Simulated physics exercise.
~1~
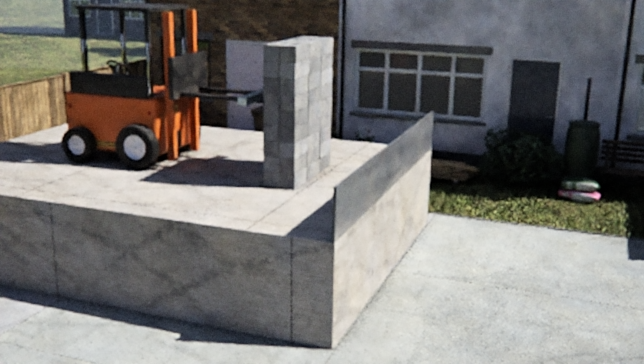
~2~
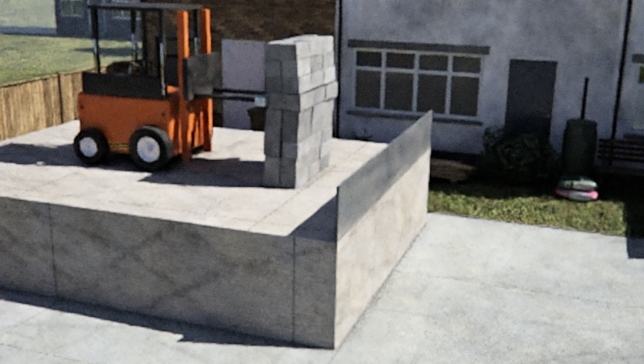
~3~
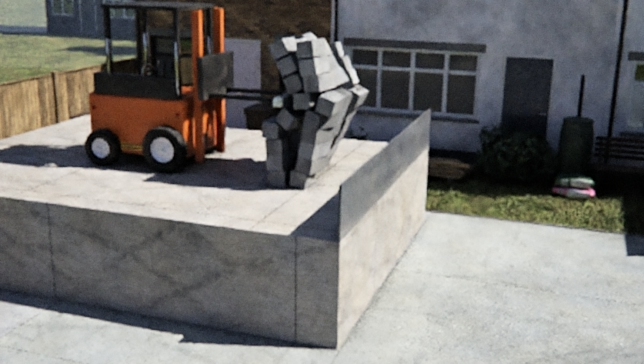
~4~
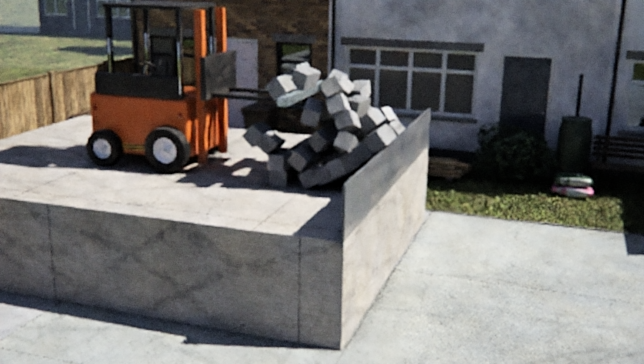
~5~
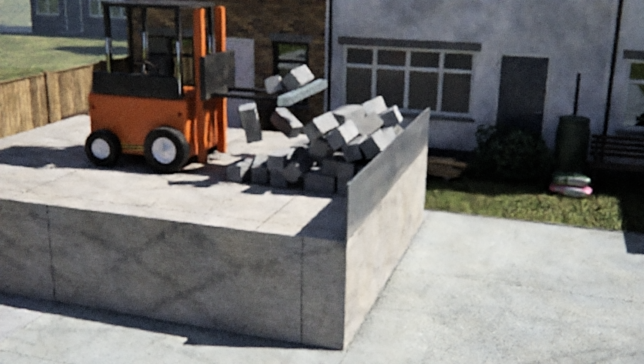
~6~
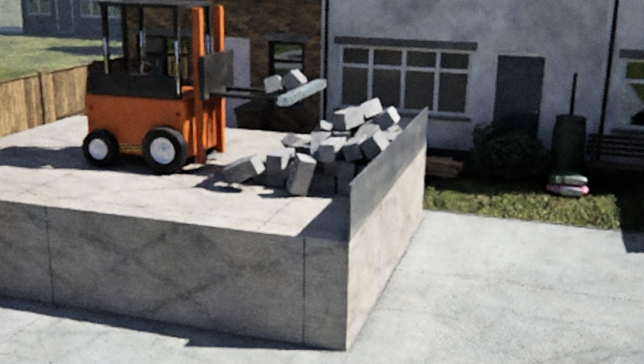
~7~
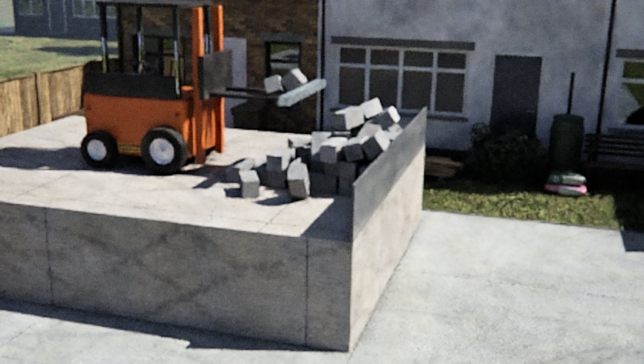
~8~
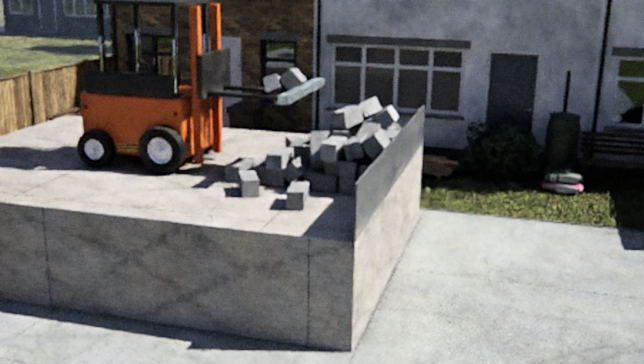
Orange forklift pushing a beam into a tall stack of grey blocks, toppling it into a heap against the platform's low board.
